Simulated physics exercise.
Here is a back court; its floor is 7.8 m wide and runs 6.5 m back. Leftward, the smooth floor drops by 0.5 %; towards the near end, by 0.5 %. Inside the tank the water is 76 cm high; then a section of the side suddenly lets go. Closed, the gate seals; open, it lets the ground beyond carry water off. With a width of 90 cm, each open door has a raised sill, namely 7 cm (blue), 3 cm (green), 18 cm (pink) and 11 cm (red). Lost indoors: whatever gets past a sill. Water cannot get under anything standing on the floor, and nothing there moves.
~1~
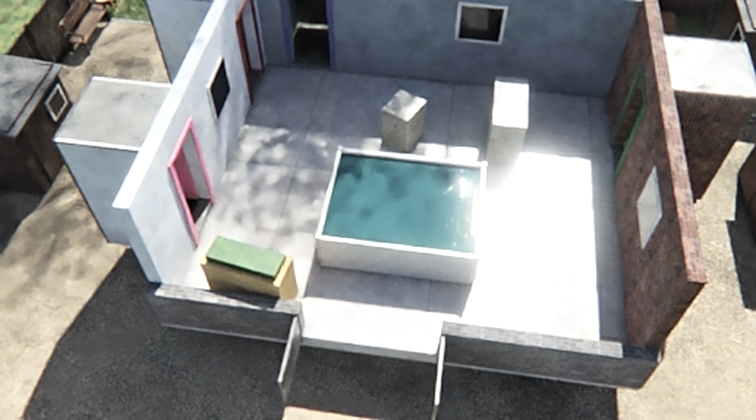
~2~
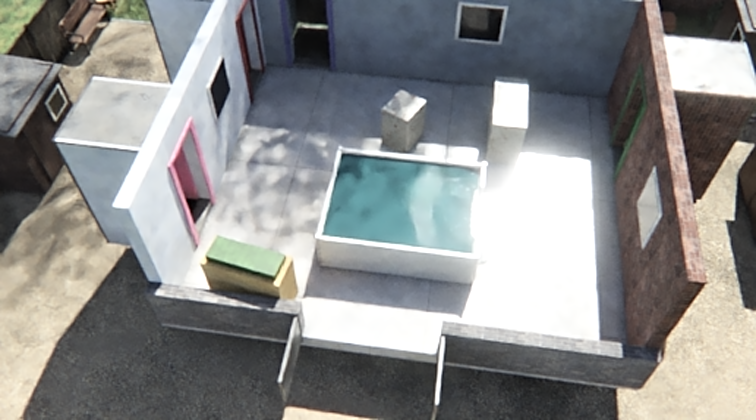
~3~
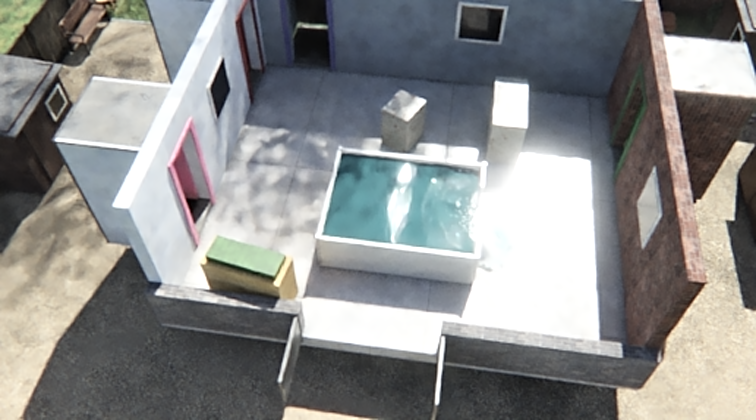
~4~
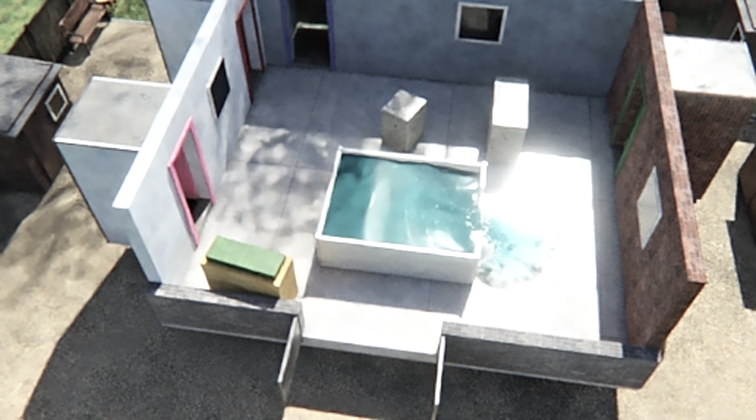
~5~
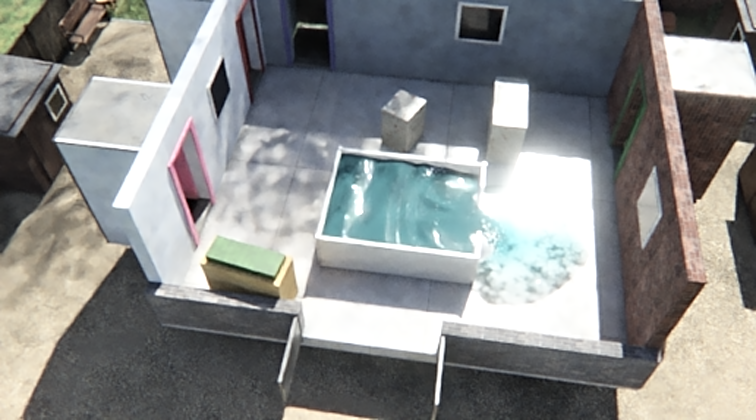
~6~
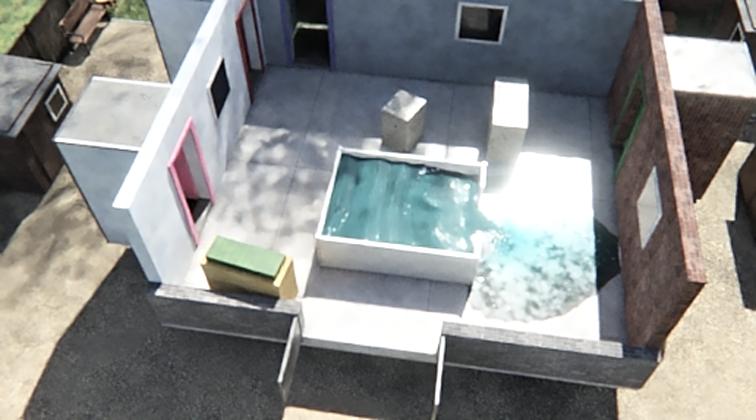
Water pours from the tank's right side and spreads across the pale floor of the walled court.
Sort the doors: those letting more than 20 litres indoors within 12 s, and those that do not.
The blue door is among those that do not; the green door is among those letting more in; the pink door is among those that do not; the red door is among those that do not.
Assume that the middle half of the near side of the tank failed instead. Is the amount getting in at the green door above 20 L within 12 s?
Then the green door ends up within bounds.
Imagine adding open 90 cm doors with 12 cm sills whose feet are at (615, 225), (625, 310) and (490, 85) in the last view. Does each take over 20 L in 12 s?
First doorway gets there, second gets there, third falls short.
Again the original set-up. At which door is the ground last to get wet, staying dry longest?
The final one is the red door.
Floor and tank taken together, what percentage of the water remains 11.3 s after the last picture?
86 %.
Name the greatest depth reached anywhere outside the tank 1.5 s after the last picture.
Depth max: Approx. 44 cm.
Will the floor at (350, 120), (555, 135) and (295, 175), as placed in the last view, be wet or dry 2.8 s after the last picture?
Untouched, soaked, untouched.
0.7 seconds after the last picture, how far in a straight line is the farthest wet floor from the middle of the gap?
Distance: Approx. 3.6 m.
Then, 0.7 s after the last picture water covers 25 % of the floor and is deepest (46 cm) near (481, 234); blue door not reached, green door not reached, pink door not reached, red door not reached.
Then, 1.5 s after the last picture water covers 30 % of the floor and is deepest (44 cm) near (626, 356); blue door not reached, green door 13 cm at the sill, 21 L in, pink door not reached, red door not reached.
Then, 2.8 s after the last picture water covers 40 % of the floor and is deepest (33 cm) near (627, 366); blue door not reached, green door 10 cm at the sill, 68 L in, pink door not reached, red door not reached.
Then, 6.3 s after the last picture water covers 85 % of the floor and is deepest (20 cm) near (605, 363); blue door 3 cm at the sill, 0 L in, green door 7 cm at the sill, 127 L in, pink door 10 cm at the sill, 0 L in, red door 10 cm at the sill, 0 L in.
Then, 11.3 s after the last picture water covers 100 % of the floor and is deepest (12 cm) near (583, 360); blue door 9 cm at the sill, 5 L in, green door 7 cm at the sill, 195 L in, pink door 8 cm at the sill, 0 L in, red door 10 cm at the sill, 1 L in.
